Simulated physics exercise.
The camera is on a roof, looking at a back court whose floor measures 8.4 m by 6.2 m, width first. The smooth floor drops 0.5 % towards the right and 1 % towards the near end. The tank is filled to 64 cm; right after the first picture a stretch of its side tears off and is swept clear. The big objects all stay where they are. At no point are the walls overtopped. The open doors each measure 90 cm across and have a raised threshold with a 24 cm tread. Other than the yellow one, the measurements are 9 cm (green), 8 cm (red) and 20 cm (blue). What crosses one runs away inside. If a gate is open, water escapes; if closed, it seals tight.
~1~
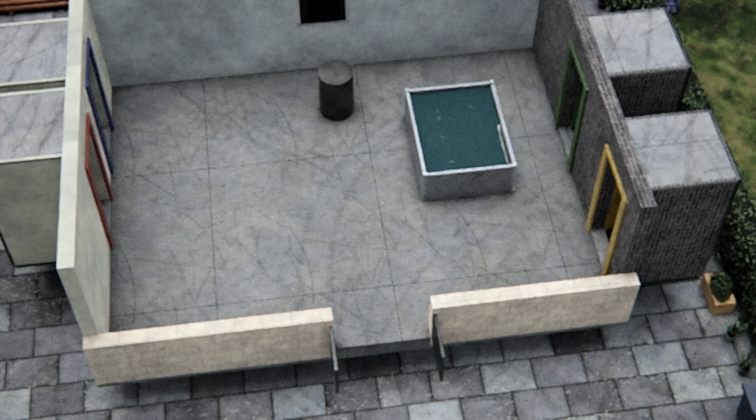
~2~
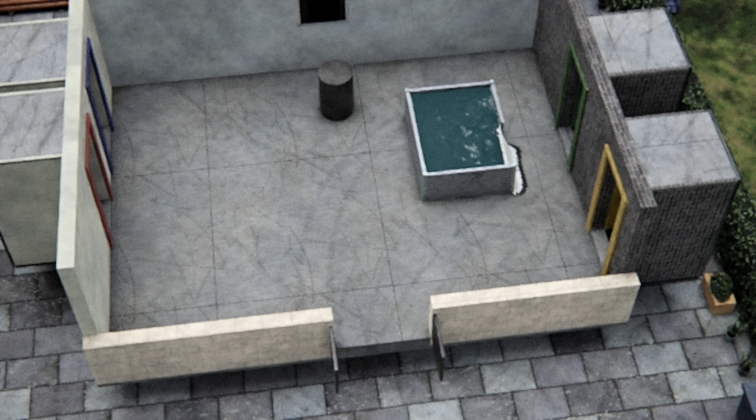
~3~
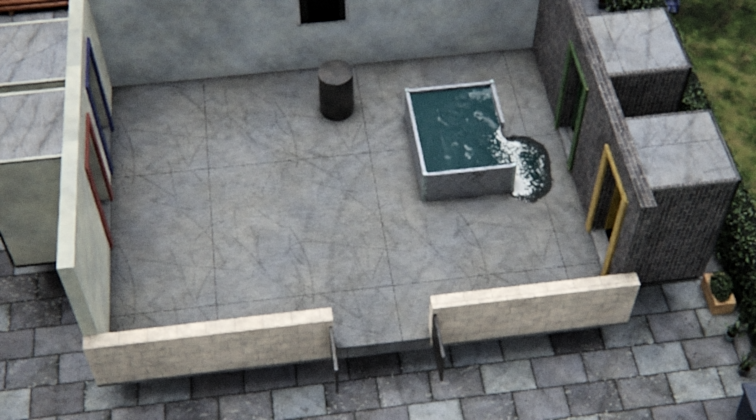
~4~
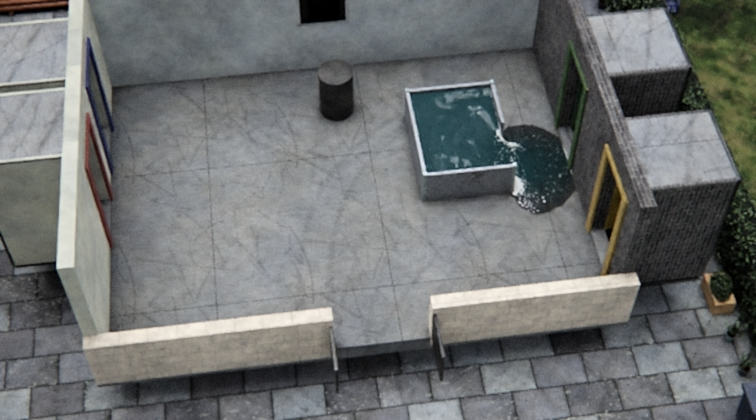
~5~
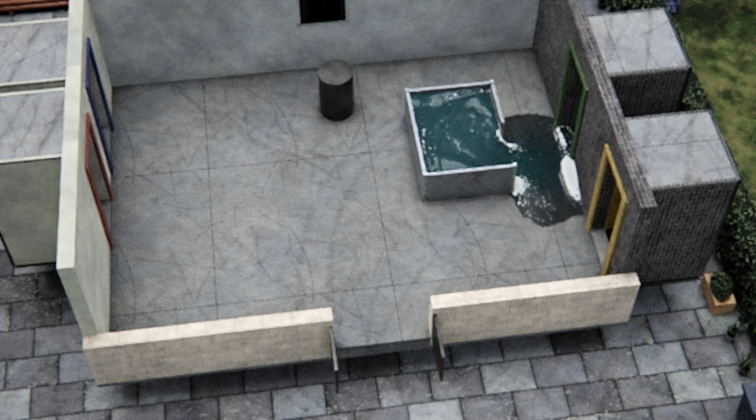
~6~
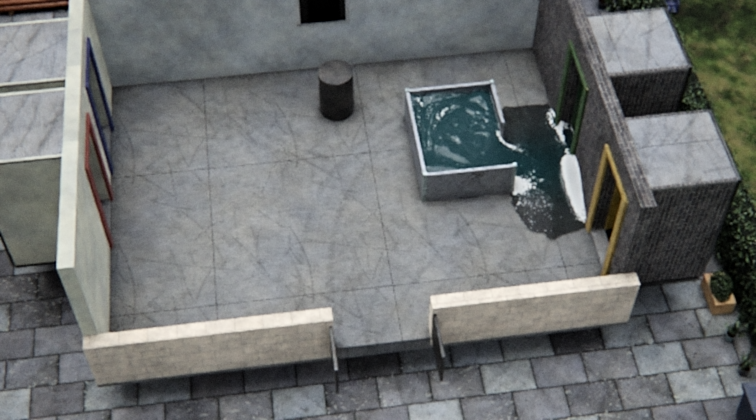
Dark water pouring from the broken right side of a square tank, spreading across a grey court floor and splashing along the right-hand wall.
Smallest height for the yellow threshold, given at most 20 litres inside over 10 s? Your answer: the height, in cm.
About 7.5 cm.
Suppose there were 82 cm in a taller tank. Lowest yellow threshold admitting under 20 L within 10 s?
I'd go with near 10.0 cm then.
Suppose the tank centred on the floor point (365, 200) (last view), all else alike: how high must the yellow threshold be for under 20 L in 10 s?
At least roughly 20 cm high.
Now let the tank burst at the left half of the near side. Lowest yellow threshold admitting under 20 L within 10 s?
Near 9.5 cm.
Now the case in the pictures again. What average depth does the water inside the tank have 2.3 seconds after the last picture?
The average depth is some 25 cm.
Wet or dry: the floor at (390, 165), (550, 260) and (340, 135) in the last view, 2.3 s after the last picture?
First bone-dry, second wet through, third bone-dry.
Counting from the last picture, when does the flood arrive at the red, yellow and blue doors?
Arrival: Red 7.5 s, yellow 0.2 s, blue not within the 10 s.
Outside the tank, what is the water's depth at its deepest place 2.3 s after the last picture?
Roughly 26 cm.
Then, 0.7 s after the last picture water covers 10 % of the floor, deepest (46 cm) near (566, 173); 12 cm at the yellow door, 0 litres in over its 11 cm threshold.
Then, 2.3 s after the last picture water covers 20 % of the floor, deepest (26 cm) near (566, 173); 9 cm at the yellow door, 3 litres in over its 11 cm threshold.
Then, 9.3 s after the last picture water covers 80 % of the floor, deepest (10 cm) near (606, 304); 5 cm at the yellow door, 4 litres in over its 11 cm threshold.
At the yellow door as built, the water peaked near 13 cm, 0.9 s after the last picture.
Run again over the same 10 s with other heights there, 33 litres in over 6 cm, 8 litres over 9.5 cm. The limit of 20 litres is kept from about 7.5 cm up.
